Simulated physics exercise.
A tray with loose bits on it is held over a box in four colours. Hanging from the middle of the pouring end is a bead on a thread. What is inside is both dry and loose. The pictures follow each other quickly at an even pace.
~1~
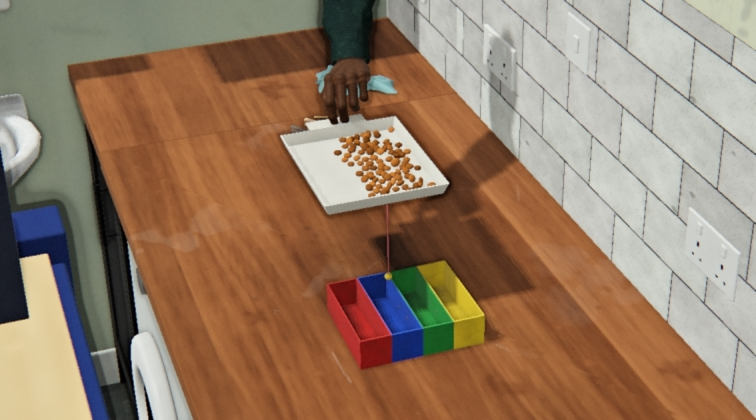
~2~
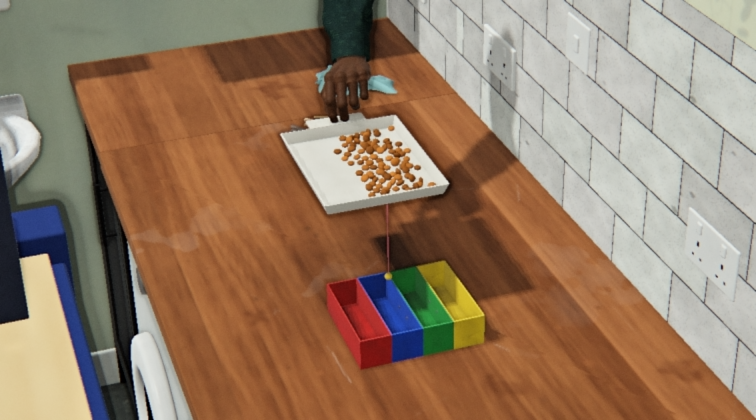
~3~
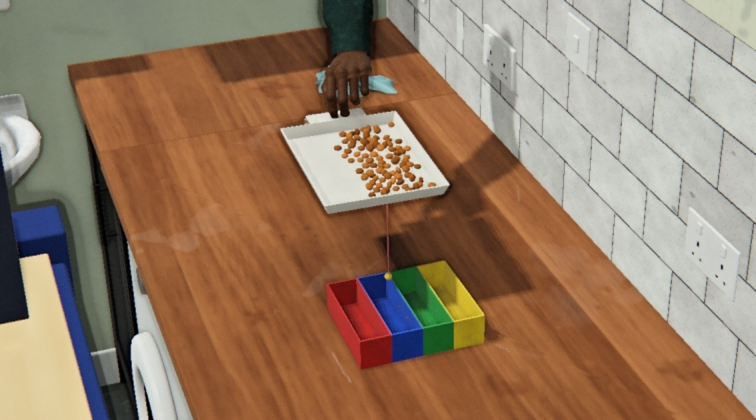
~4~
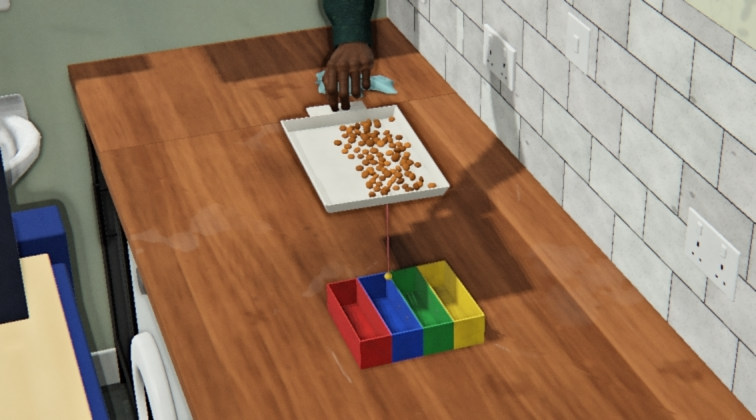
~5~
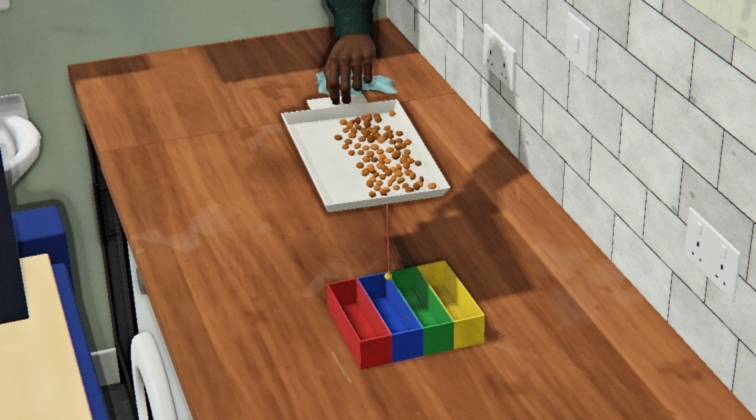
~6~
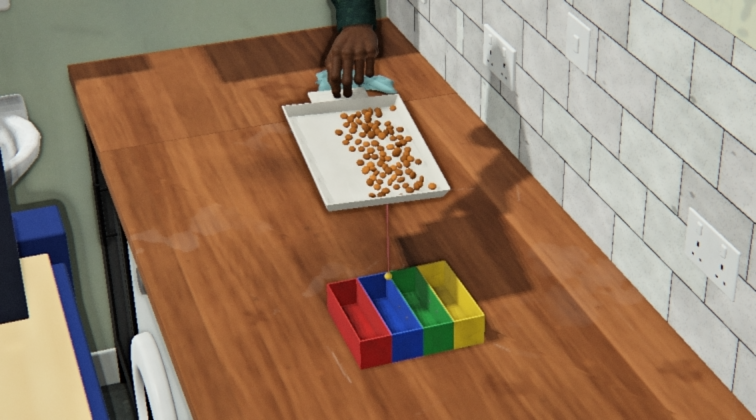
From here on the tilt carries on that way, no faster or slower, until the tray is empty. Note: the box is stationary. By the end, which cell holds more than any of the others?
That would be the yellow one.
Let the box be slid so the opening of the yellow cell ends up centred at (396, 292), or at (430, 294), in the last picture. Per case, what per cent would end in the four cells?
First try: Around 10 percent; second try: Around 40 percent.
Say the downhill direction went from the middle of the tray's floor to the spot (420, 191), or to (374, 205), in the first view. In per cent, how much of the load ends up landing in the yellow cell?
Lab note: Try one about 70 %, try two 0 %.
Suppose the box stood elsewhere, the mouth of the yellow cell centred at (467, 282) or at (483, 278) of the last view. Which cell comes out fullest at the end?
Try 1 - green; try 2 - the green cell.
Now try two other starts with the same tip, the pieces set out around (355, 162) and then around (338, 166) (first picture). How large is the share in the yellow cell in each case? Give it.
First try 50 %, second try 40 %.
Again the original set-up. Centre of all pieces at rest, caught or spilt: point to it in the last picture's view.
The centre comes to rest close to (450, 311).
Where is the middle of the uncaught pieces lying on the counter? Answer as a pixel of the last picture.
Around (507, 294).
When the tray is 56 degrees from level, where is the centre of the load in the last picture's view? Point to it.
Centre estimate: (419, 182).
Soon after the last picture, tray tipped steeply; nearly all on the tray; a stray few falling or outside the box.
A little later, tray tipped right over; about a third on the tray; about a quarter in the yellow cell; a small part in the green cell; about a third falling or outside the box.
Later still, tray tipped past a quarter turn; about half in the yellow cell; about a quarter in the green cell; a stray few in the blue cell; about a quarter falling or outside the box.
At rest, tray tipped past a quarter turn; about half in the yellow cell; about a quarter in the green cell; a stray few in the blue cell; none in the red cell; about a quarter outside the box.
